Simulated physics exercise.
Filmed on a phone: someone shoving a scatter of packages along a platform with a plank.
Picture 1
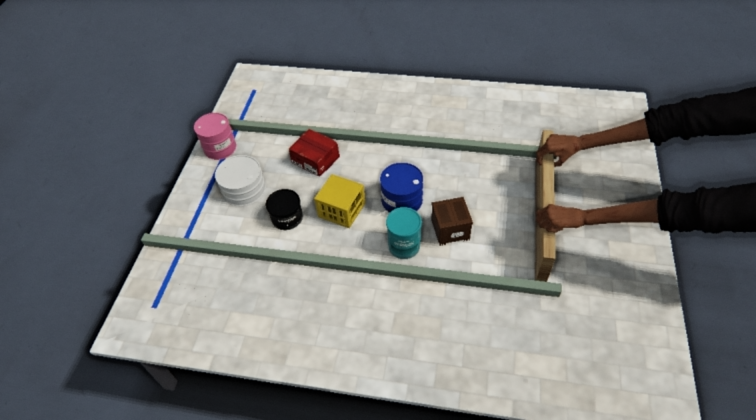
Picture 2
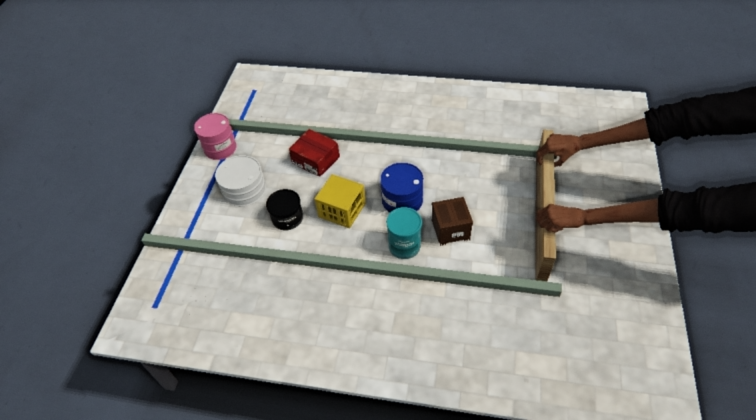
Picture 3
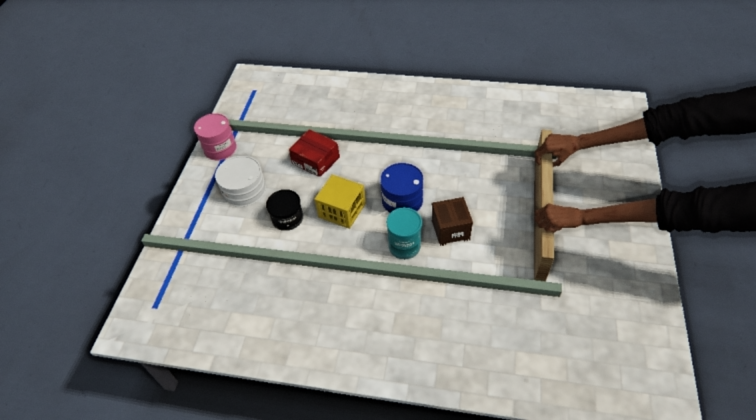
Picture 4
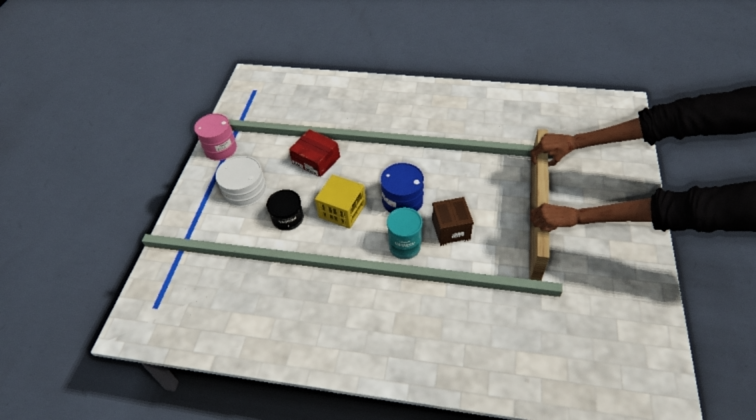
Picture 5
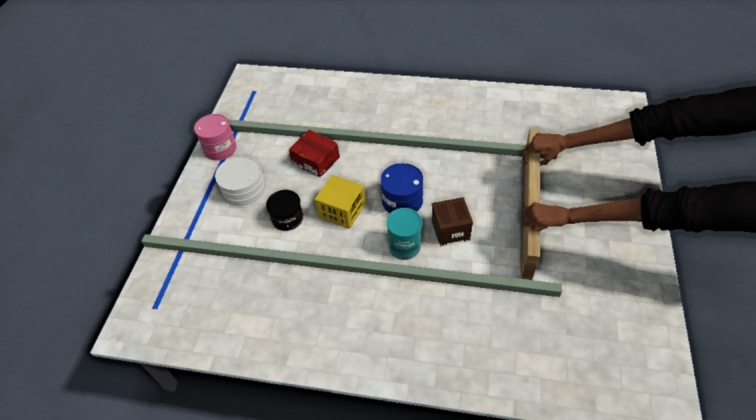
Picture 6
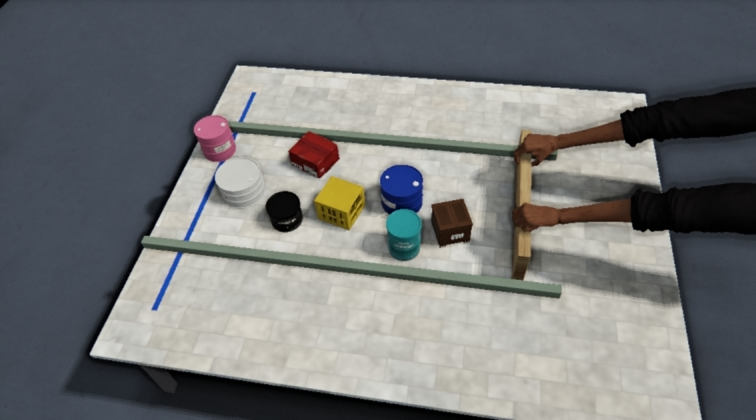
A wooden plank, gripped by two hands, slid slightly to the left between two green rails on a tiled tabletop, while the colourful canisters, crates and pails scattered ahead of it stayed put, untouched.
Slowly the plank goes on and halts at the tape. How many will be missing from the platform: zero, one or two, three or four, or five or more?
As it turns out, the number that fall off is three or four.
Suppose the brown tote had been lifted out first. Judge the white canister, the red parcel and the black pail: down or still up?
The white canister is lost; the red parcel is kept; the black pail drops off.
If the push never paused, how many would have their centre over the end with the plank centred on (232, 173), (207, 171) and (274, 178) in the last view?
It would be 1, 4 and 0.
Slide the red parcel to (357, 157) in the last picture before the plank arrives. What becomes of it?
Then it is kept.
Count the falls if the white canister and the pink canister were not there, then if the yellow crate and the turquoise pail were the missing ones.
It would be 2 and 3.
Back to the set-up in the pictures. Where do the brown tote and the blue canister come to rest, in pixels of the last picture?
Near (186, 192) and (194, 163).
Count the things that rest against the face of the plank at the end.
In contact: 4.
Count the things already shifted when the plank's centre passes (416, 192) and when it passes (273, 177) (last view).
First 3, then 7.
Soon after, none off yet; pink canister at rest near (216, 139); white canister at rest near (241, 183); black pail at rest near (285, 212).
Then, none off yet; pink canister at rest near (216, 139); white canister moved a little near (225, 180); black pail moved well along near (218, 213).
By the end, the number that fall off is three or four; fallen, yellow crate, black pail, white canister and pink canister.
